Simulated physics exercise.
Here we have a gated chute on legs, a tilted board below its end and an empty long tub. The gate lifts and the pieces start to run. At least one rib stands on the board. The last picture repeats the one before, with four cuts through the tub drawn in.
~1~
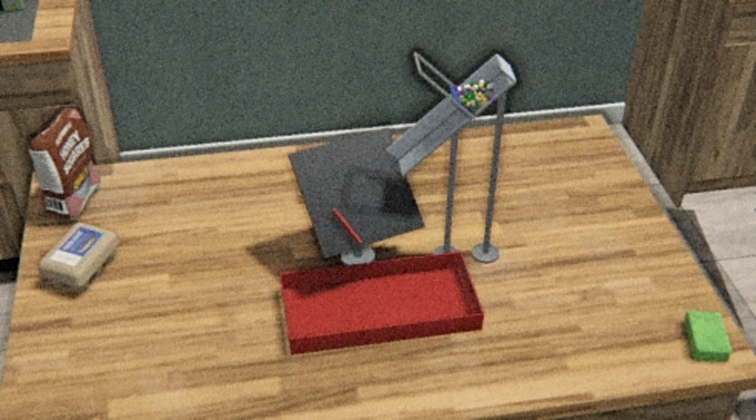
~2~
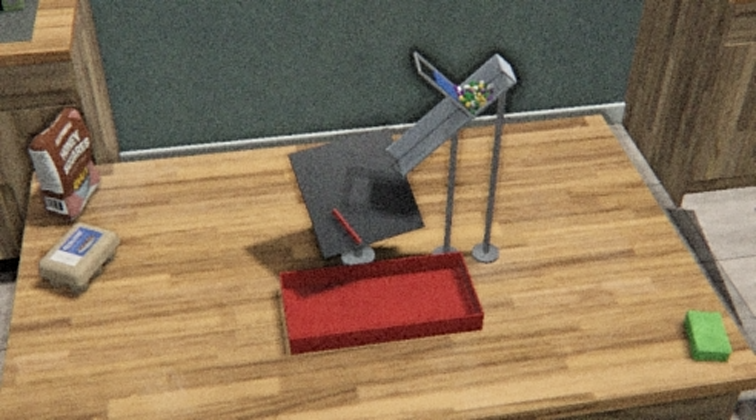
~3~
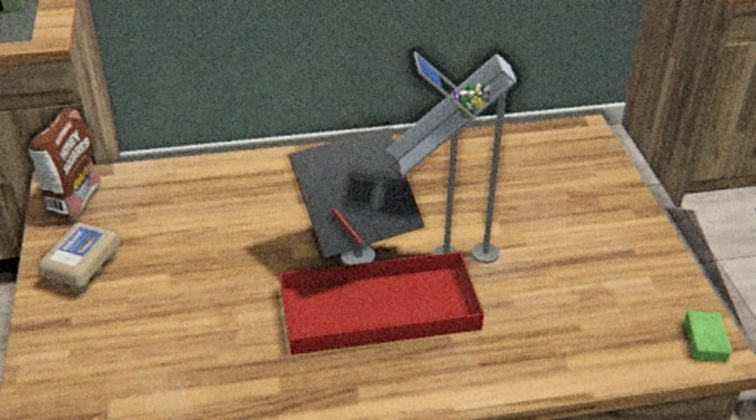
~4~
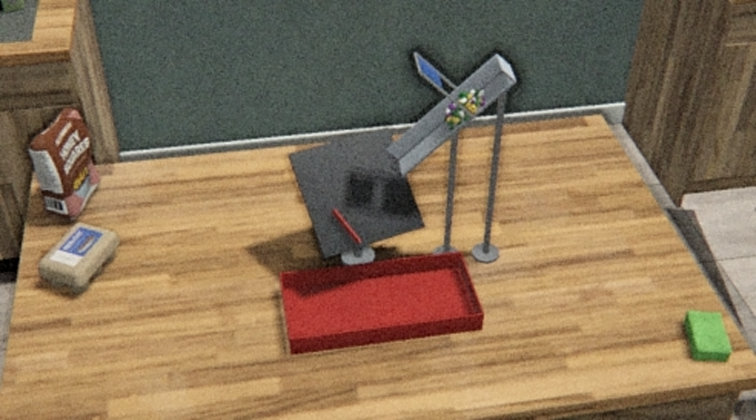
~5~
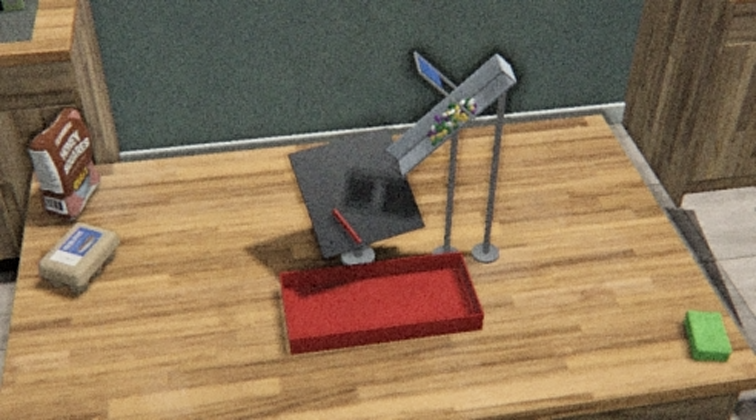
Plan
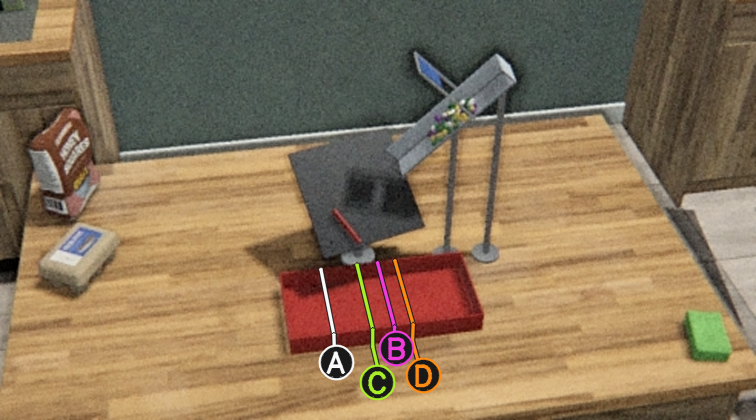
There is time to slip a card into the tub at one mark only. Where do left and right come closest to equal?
Line B.
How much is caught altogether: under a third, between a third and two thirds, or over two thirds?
About that: Over two thirds.
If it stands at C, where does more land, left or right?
More lands on the right.
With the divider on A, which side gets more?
Right.
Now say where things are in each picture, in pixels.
The first frame shows load behind the gate at (471, 90), jelly beans; lip of the chute at (401, 168), sloping fairly steeply.
The second frame shows middle of the board at (357, 191), tilted fairly steeply; middle of its low edge at (376, 242); of its high edge at (339, 140).
The third frame shows front corners of the tub at (290, 339) and (484, 314), empty; front of the load at (459, 109).
The fourth frame shows middle of the load at (460, 106); its front at (446, 120), about a third of the way to the lip; rib from (334, 209) to (361, 242).
The fifth frame shows middle of the load at (457, 120); its front at (429, 134), about half of the way to the lip.
On the marked copy, line A crosses the front rim at (333, 333); line B crosses the front rim at (394, 326); line C crosses the front rim at (372, 328); line D crosses the front rim at (413, 323).
For line A, of what is caught, none on the left of the divider, all on the right.
For line B, of what is caught, about two thirds on the left of the divider, about a third on the right.
For line C, of what is caught, a small part on the left of the divider, nearly all on the right.
For line D, of what is caught, nearly all on the left of the divider, a small part on the right.
